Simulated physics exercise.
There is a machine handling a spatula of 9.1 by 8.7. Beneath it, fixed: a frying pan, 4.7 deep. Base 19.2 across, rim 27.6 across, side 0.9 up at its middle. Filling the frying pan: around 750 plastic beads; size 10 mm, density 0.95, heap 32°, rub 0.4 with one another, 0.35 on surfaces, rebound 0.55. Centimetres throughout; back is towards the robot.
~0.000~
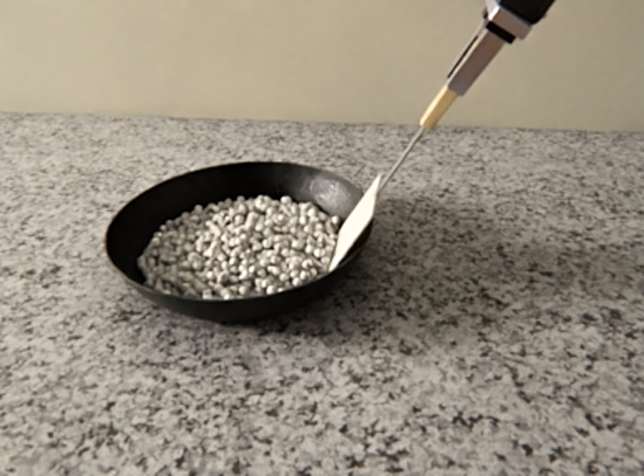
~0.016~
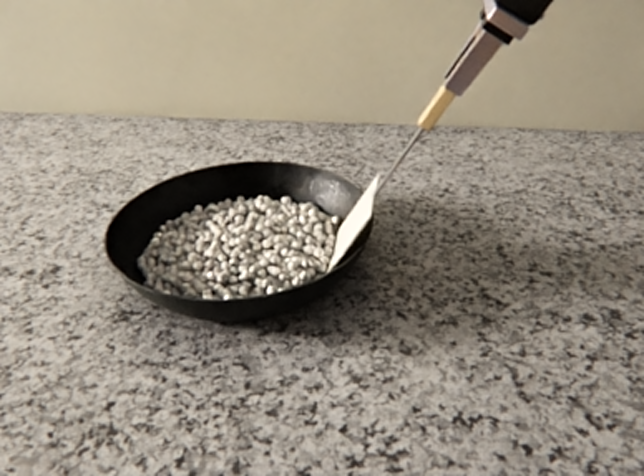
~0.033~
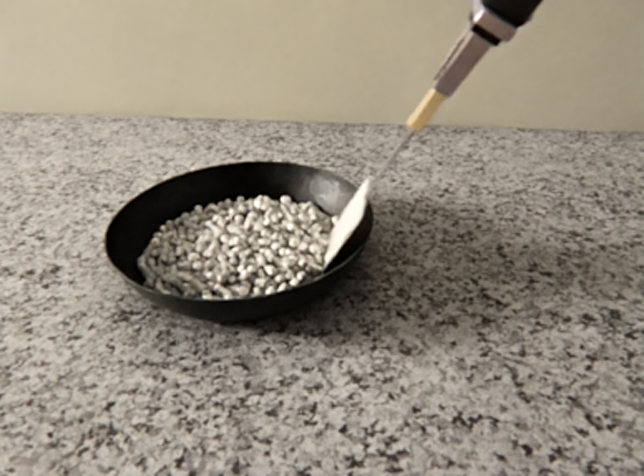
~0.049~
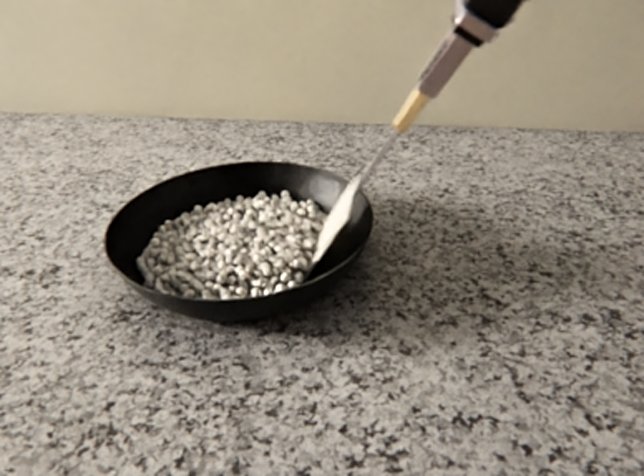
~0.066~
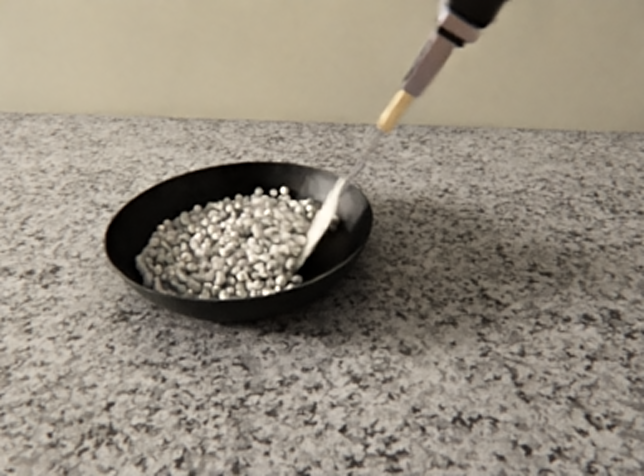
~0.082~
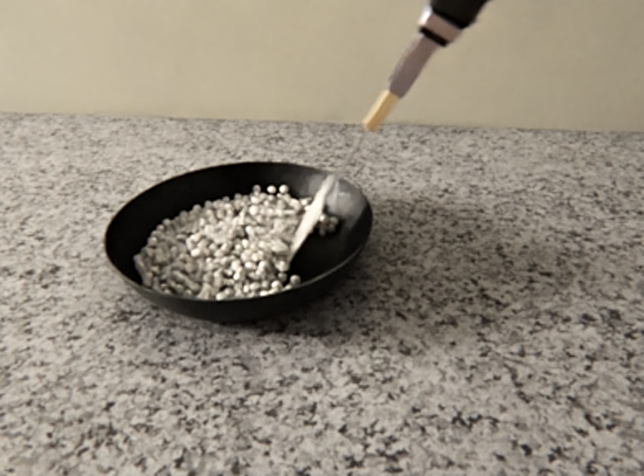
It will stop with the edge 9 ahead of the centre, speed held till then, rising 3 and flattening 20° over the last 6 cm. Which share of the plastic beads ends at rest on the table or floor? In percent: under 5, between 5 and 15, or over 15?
Between 5 and 15 percent.
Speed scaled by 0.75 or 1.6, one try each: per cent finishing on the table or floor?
Estimates, in order: 0 % and 15 %.
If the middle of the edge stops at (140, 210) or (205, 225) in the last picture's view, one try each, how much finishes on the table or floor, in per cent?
First try roughly 20 percent, second roughly 0 percent.
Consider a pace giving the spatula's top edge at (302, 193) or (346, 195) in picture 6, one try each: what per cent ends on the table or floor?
Near 15 per cent in the first try and near 0 per cent in the second.
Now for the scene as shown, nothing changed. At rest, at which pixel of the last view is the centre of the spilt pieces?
My best guess is near (41, 241).
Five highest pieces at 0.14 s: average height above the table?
Estimated height above table: Approx. 5 cm.
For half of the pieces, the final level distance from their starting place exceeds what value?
Near 4 cm, measured level.
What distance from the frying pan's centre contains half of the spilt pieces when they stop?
I reckon close to 26 centimetres.
After 0.14 s, sloping 59°, highest piece 5 above the table; 746 in the frying pan.
After 0.20 s, sloping 52°, highest piece 5 above the table; 746 in the frying pan.
After 0.43 s, sloping 39°, highest piece 9 above the table; 675 in the frying pan, 53 on the table or floor, 18 on the blade or in flight.
After 1.48 s, sloping 39°, highest piece 5 above the table; 675 in the frying pan, 71 on the table or floor.
At rest, 675 in the frying pan, 71 on the table or floor. That is 10 % on the table or floor.
